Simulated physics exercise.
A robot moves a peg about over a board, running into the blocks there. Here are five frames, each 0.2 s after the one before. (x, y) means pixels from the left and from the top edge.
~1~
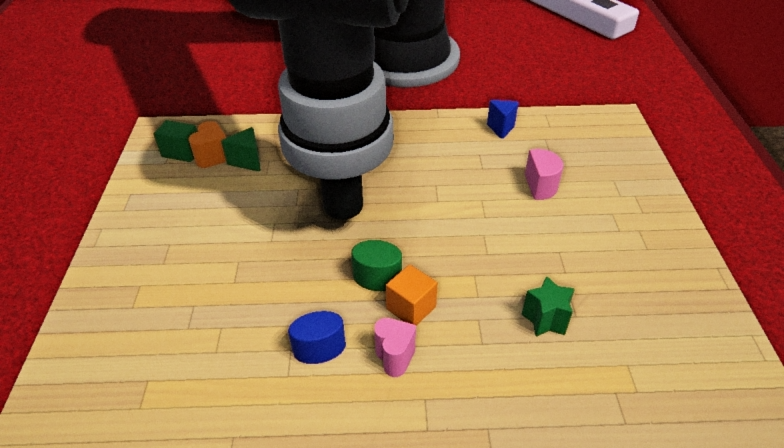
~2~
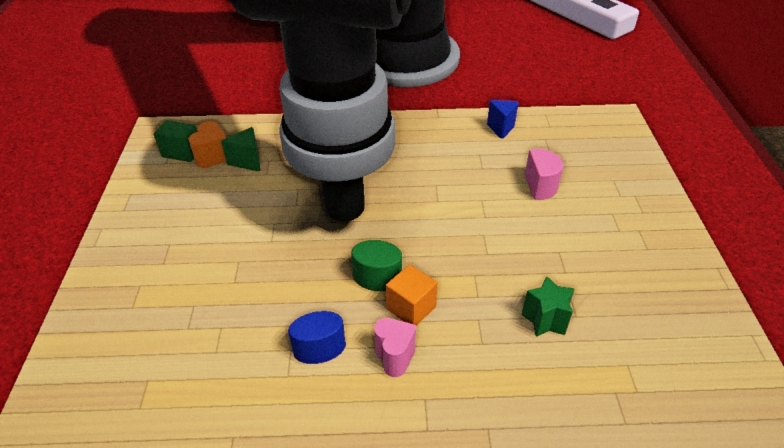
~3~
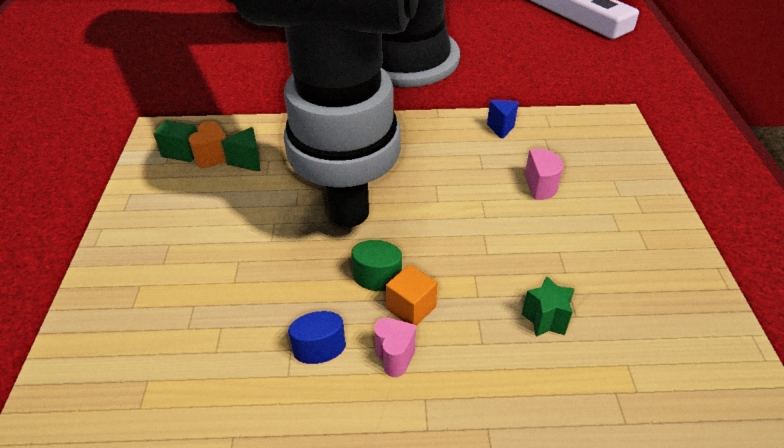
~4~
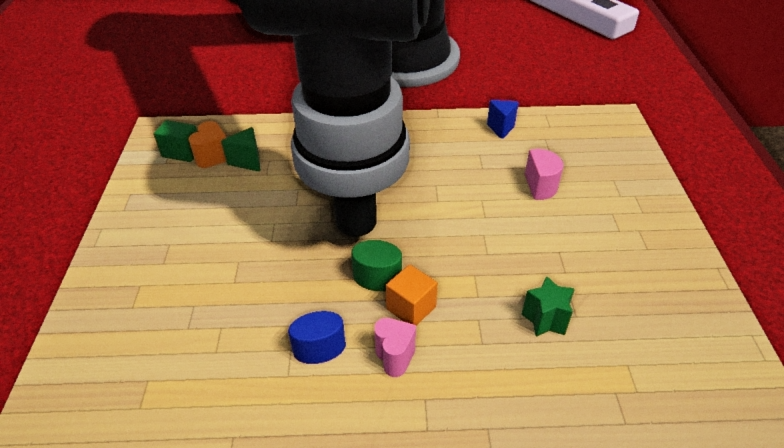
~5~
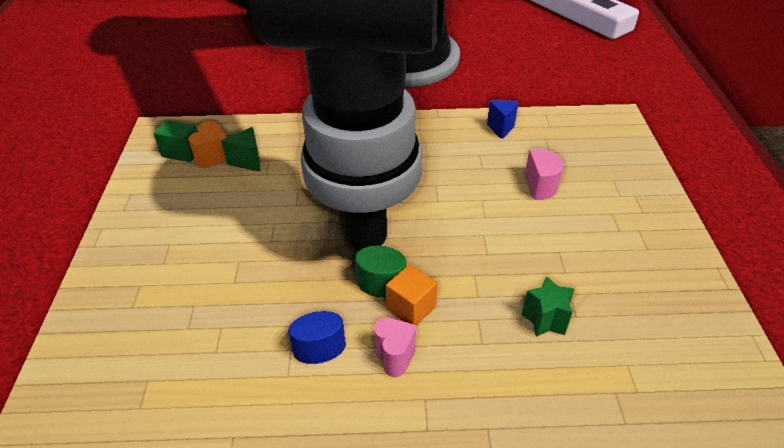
Black robot arm with a dark peg edging toward the viewer over a wooden board, nudging a green oval block slightly.
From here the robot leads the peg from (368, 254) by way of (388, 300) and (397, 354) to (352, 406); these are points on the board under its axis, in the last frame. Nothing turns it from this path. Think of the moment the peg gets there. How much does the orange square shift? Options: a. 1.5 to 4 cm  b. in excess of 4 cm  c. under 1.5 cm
That would be b.
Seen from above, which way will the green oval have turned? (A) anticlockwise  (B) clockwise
Option A.
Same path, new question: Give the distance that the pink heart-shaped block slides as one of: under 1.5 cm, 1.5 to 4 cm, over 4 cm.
I'd go with over 4 cm for this block.
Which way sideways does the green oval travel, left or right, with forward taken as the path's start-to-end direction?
Facing the way the path runs, start to end, you'll find the green oval has shifted left.
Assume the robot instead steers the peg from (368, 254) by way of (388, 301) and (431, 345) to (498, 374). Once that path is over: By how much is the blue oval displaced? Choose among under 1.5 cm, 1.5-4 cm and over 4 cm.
It is going to finish within 1.5 cm of where it is now.
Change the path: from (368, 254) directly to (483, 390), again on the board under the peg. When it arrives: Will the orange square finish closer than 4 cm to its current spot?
I'd say no.
On the path given first. One third of the way, peg at (388, 283); green oval at (415, 302), turned 35° anticlockwise; orange square at (456, 317).
Two thirds of the way, peg at (396, 338); green oval at (440, 347), turned 95° anticlockwise; pink heart-shaped block at (392, 373), turned 35° clockwise; orange square at (483, 331), turned 40° anticlockwise.
At the end, peg at (350, 390); blue oval not moved; green oval at (440, 348), turned 100° anticlockwise; pink heart-shaped block at (377, 416), turned 65° anticlockwise; orange square at (483, 331), turned 40° anticlockwise.
